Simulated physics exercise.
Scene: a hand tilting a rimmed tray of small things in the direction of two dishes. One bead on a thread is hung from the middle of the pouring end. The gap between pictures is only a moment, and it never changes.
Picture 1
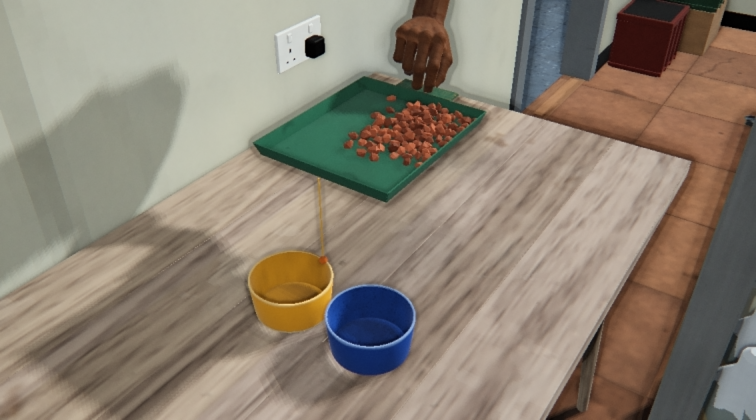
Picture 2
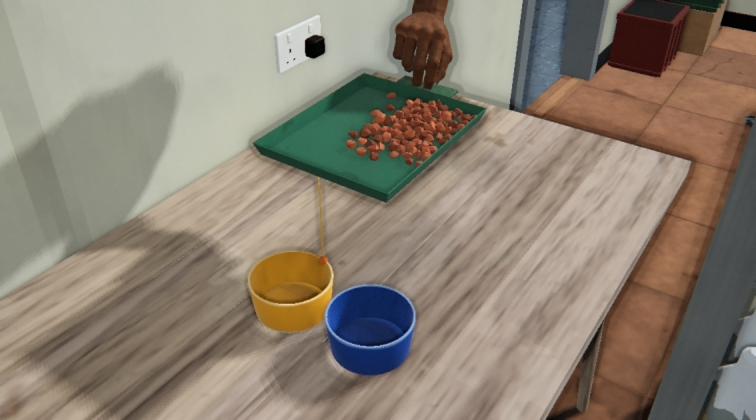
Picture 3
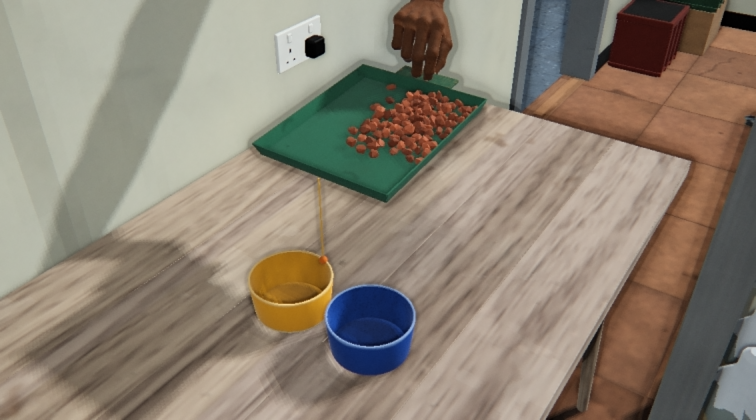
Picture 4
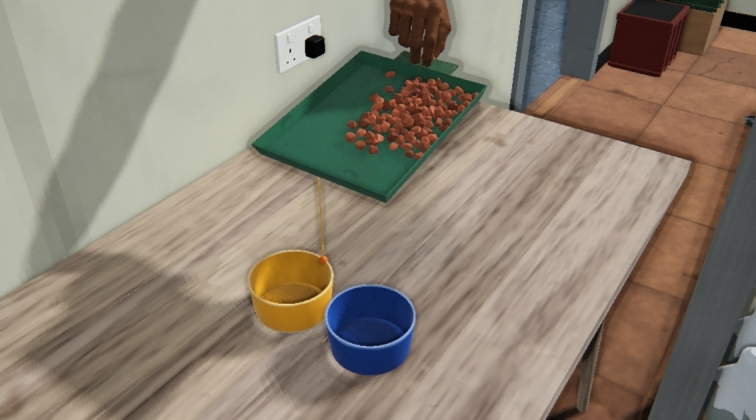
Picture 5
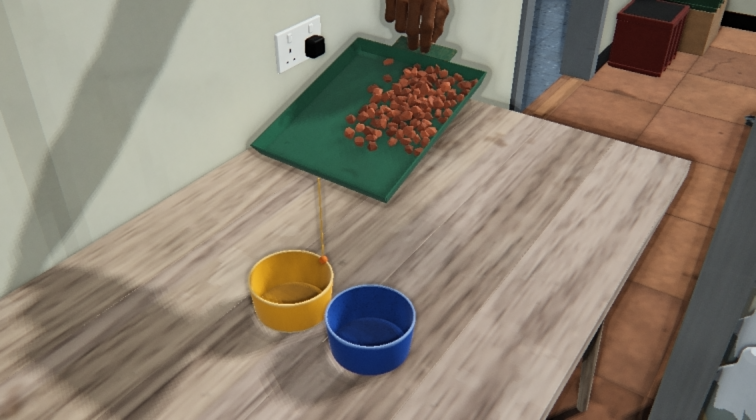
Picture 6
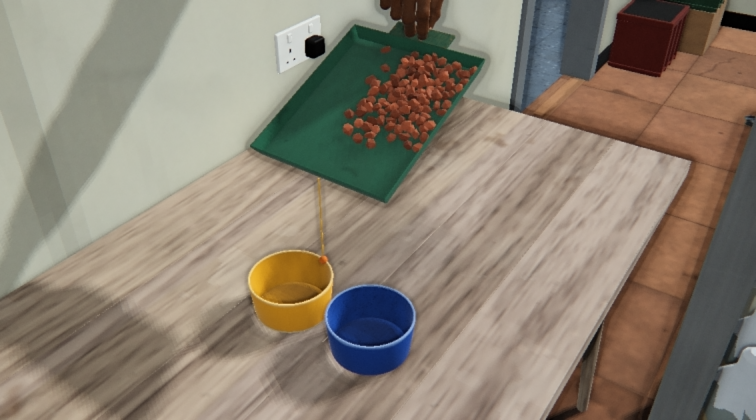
A hand raised the back of a green tray holding a heap of small reddish-brown bits, tilting it gradually toward a yellow dish and a blue dish while the bits stayed bunched together.
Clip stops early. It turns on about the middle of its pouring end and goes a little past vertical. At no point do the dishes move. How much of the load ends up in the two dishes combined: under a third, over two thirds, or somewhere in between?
Somewhere in between.
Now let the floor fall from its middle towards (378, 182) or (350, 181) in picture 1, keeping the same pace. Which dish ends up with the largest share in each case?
Try one - the dish to the right; try two - the dish to the right.
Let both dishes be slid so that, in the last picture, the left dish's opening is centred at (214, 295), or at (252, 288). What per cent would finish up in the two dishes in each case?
Some 40 percent in the first case, 80 percent in the second.
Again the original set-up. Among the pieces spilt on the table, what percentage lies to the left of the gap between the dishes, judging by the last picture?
Around 80 per cent, give or take.
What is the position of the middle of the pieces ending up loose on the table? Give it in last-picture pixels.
Near (265, 389).
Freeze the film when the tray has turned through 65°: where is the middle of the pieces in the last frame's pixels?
The load's middle is around (340, 185).
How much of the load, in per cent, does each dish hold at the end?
The left dish holds 30 % and the right dish holds 30 %.
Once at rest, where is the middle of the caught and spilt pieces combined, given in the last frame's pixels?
About pixel (305, 332).
Soon after the last picture, tray tipped steeply; most on the tray; about a quarter in the air.
A little later, tray tipped past a quarter turn; a small part on the tray; about a quarter in the right dish; about a quarter in the left dish; about half outside both; a small part in the air.
Later still, tray tipped past a quarter turn; about a quarter in the right dish; about a quarter in the left dish; about half outside both.
At rest, tray tipped past a quarter turn; about a quarter in the right dish; about a quarter in the left dish; about half outside both.
